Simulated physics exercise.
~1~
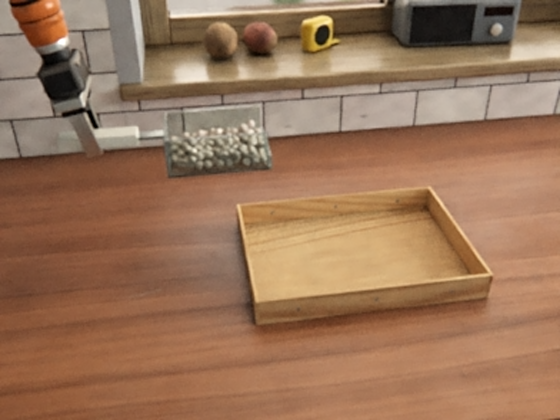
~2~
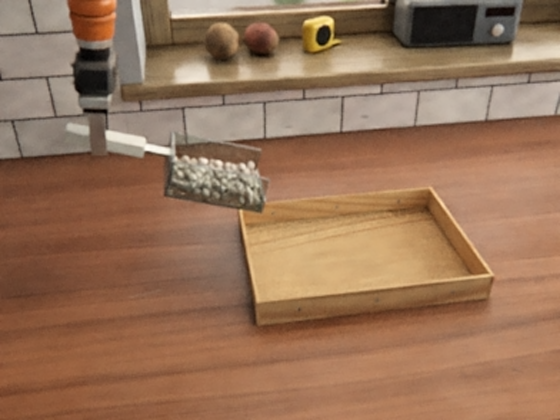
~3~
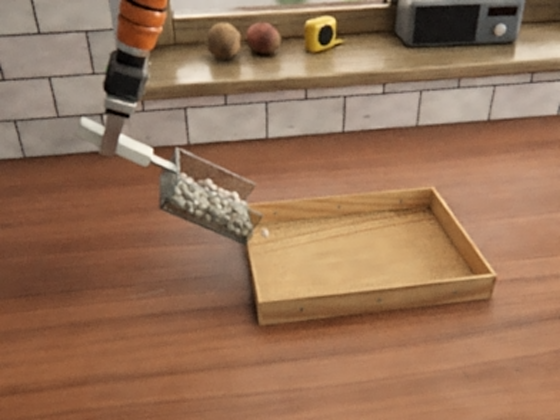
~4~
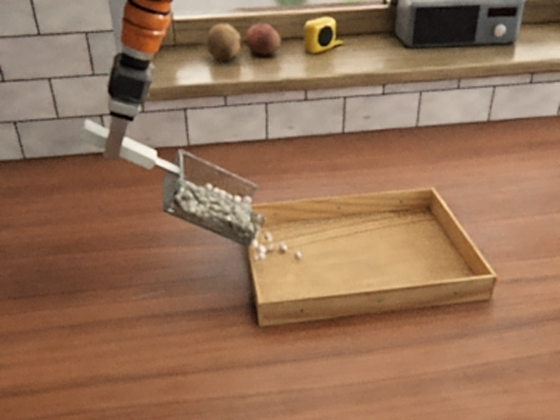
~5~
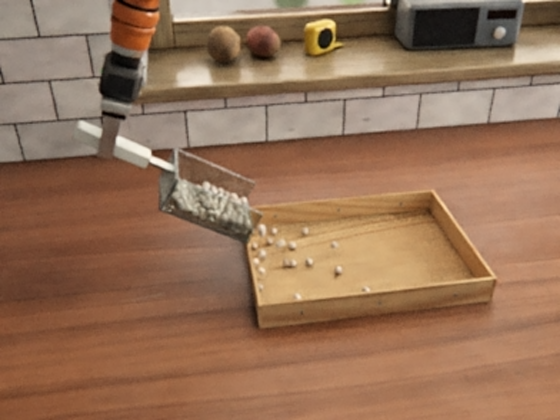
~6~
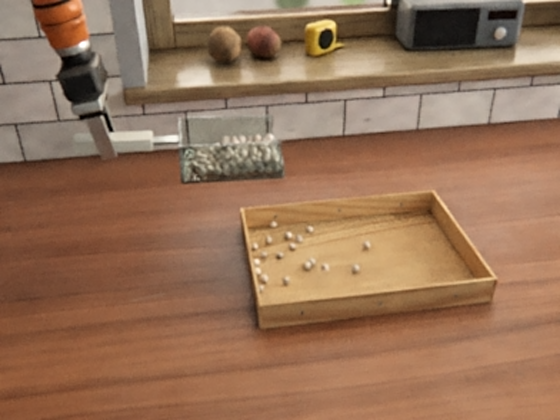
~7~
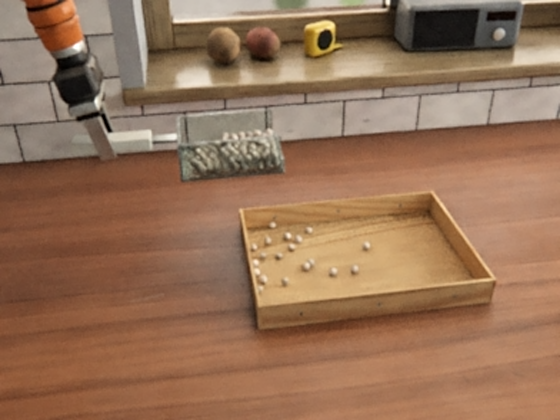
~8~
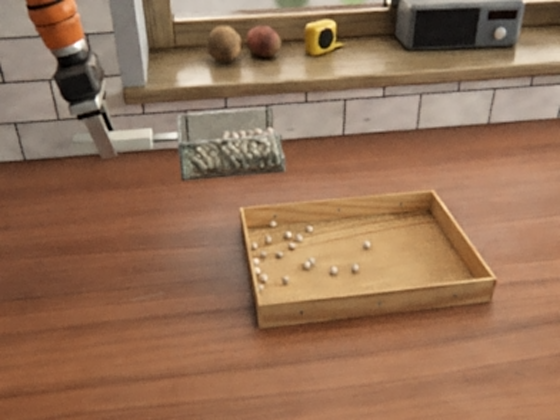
The video shows a robot arm tilting a clear box of small pale beads over a wooden tray on a wooden counter, spilling some into it. The arm then lifts and levels the box, holding it still with most beads inside and a scattering left in the tray.
